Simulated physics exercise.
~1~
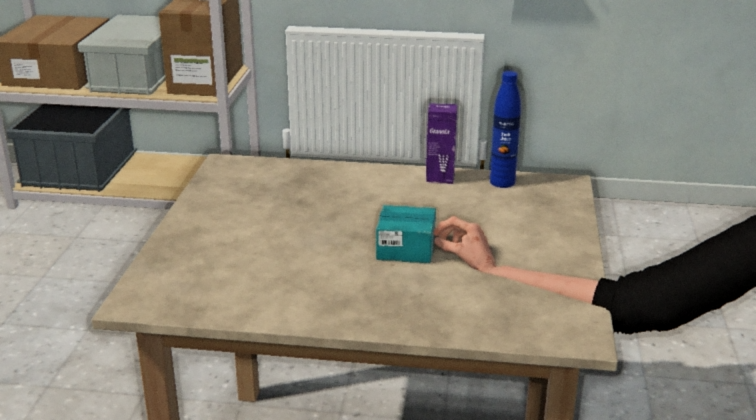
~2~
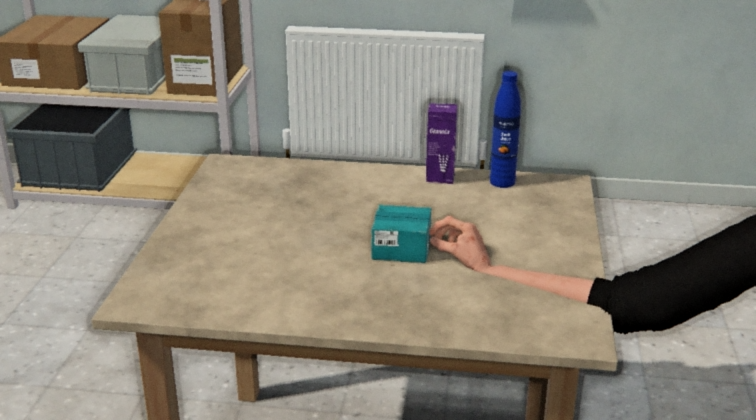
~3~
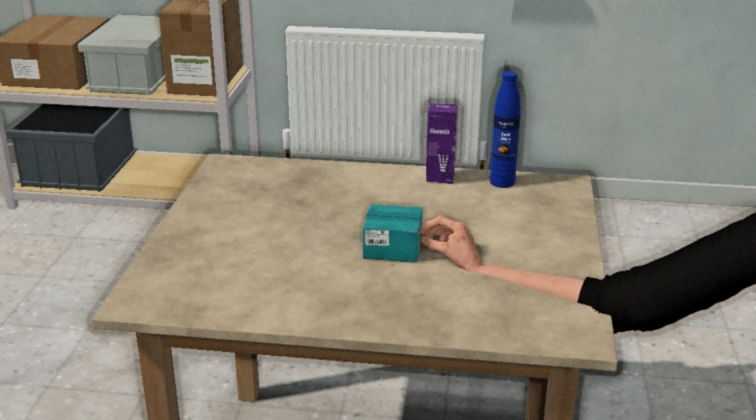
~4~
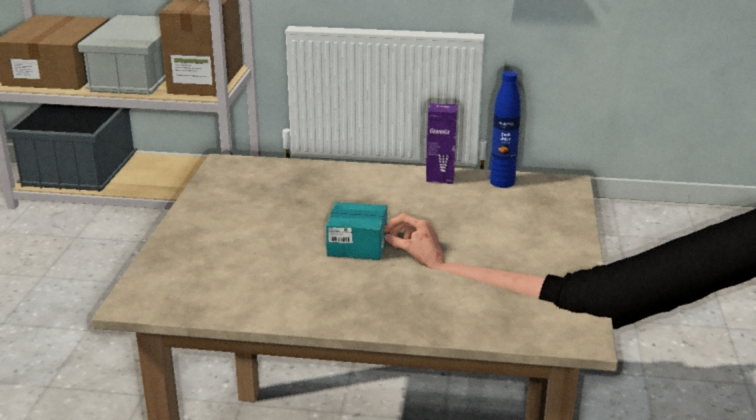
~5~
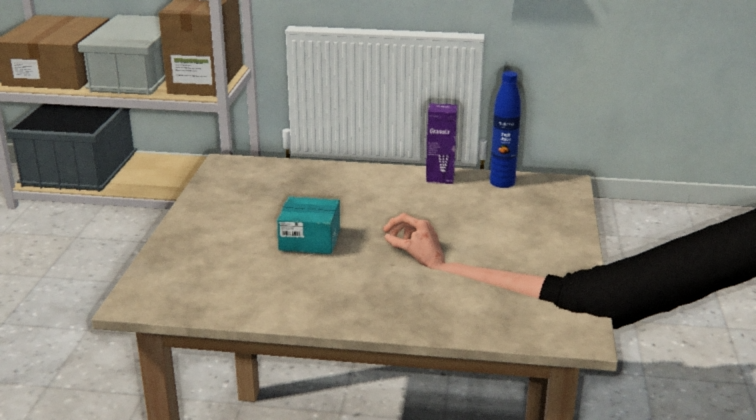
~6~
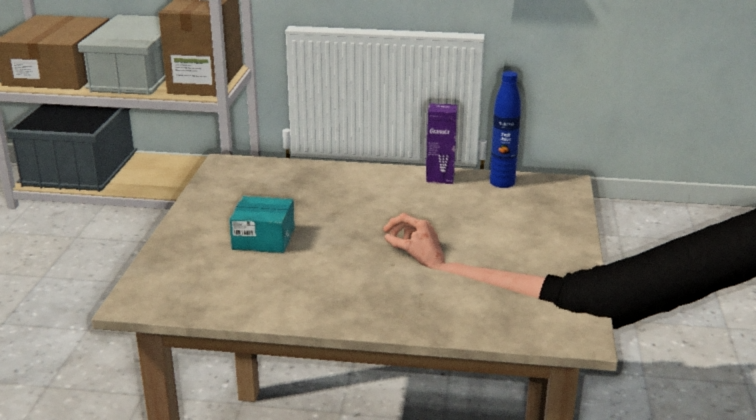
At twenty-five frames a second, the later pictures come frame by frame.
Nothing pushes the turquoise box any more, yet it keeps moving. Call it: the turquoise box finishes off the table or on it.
Off the table.
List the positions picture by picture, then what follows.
Under the hand; turquoise box (406, 234), in the first picture.
Under the hand; turquoise box (402, 233), in the second picture.
Under the hand; turquoise box (393, 233), in the third picture.
Turquoise box (357, 231), in the fourth picture.
Turquoise box (310, 225) shifted about its own width, in the fifth picture.
Turquoise box (263, 224) shifted well along, in the sixth picture.
Then, 0.20 s on from there, turquoise box now off the table.
Then, 0.40 s on from there, things are still on the move.
Then, 0.60 s on from there, as before.
In the end, off the table, turquoise box.
